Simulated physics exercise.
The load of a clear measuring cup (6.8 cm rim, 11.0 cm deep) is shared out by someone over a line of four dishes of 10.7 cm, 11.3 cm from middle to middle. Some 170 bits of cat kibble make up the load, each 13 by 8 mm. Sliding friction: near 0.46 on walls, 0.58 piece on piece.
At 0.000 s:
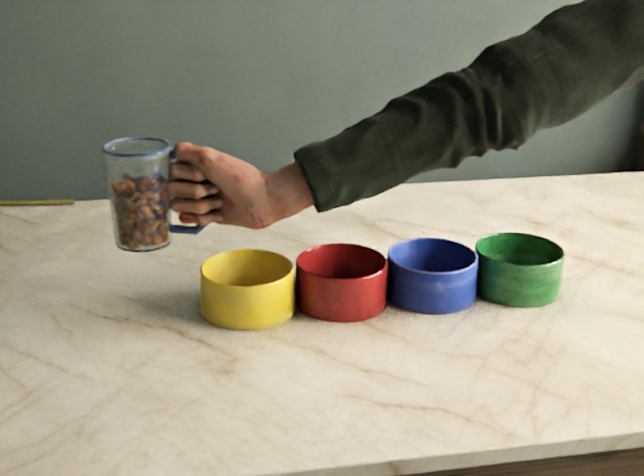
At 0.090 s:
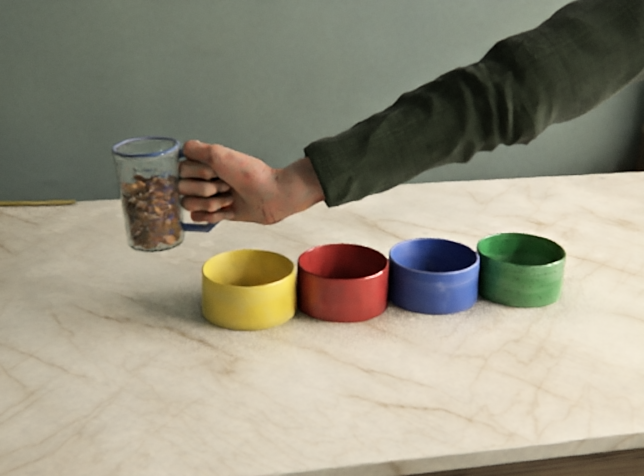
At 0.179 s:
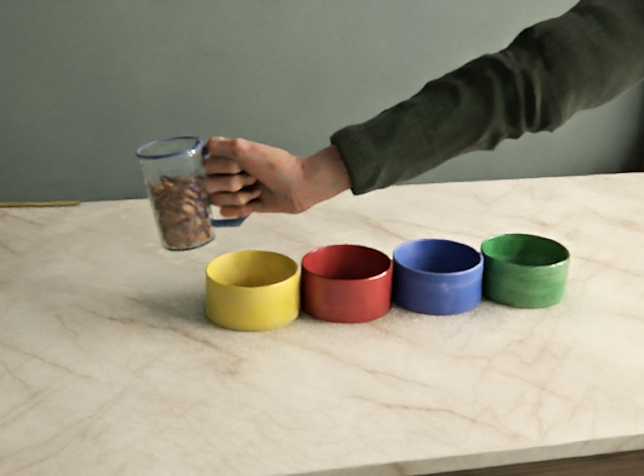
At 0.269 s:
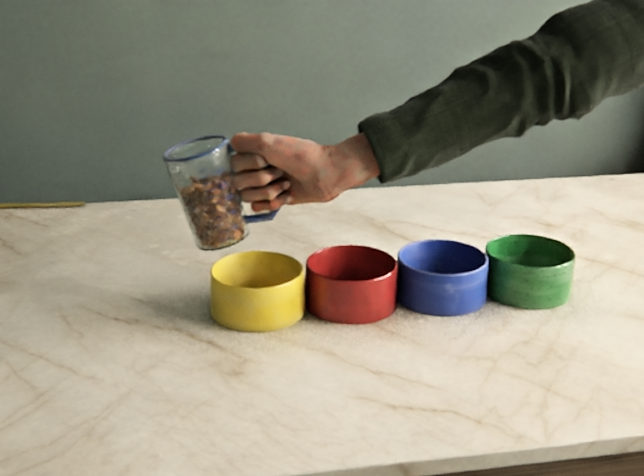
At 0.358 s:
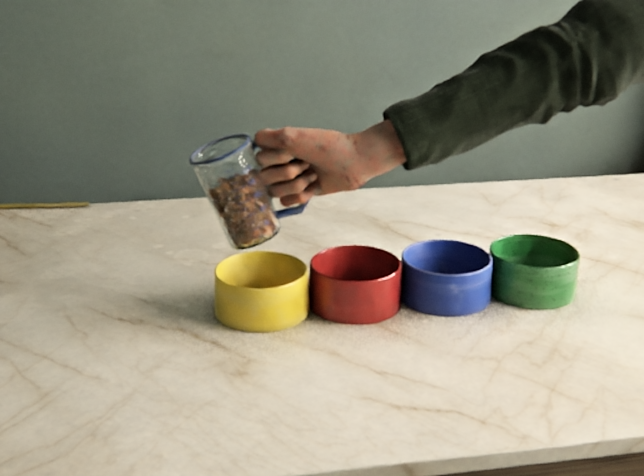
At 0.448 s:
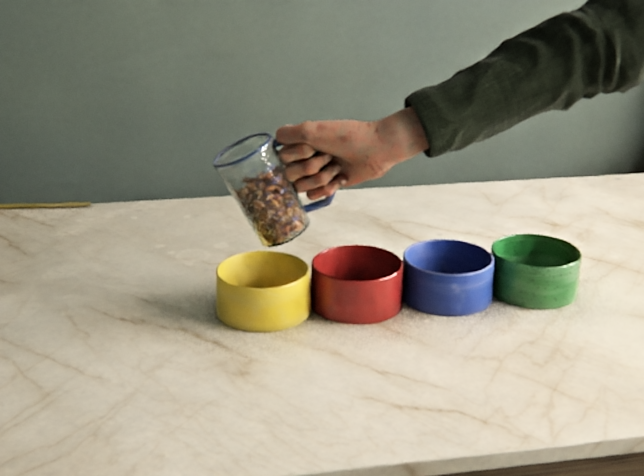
Clear measuring cup of brown kibble moving right in a hand, tilting leftward above a row of yellow, red, blue and green dishes.
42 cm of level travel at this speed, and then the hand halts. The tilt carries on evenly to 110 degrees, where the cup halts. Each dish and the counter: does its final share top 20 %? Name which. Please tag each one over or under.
Red dish - under; blue dish - over; green dish - under; yellow dish - under; counter - under.
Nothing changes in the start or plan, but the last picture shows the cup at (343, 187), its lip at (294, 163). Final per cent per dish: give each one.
Then red 0, blue 90, green 0, and yellow 0.
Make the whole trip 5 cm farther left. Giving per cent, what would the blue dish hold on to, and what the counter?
Then the blue dish would get 70 and the counter 0.
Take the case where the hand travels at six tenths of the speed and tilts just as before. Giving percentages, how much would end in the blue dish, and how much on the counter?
Then the blue dish gets 80 and the counter 0.
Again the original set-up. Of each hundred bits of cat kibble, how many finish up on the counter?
Around 0 percent, I'd guess.
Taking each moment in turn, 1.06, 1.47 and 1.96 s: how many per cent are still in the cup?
Series: 100 / 100 / 80 per cent.
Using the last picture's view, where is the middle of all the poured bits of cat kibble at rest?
Look around (448, 283) in the last picture.
Then, at 1.06 s, tilt 65 degrees; cup holds 100 %.
Then, at 1.47 s, tilt 92 degrees; cup holds 100 %.
After 1.96 s, tilt 110 degrees; cup holds 80 %, blue 20 %.
At rest (3.8 s), red 0 %, blue 80 %, green 0 %, yellow 0 %, counter 0 %, cup 20 %.
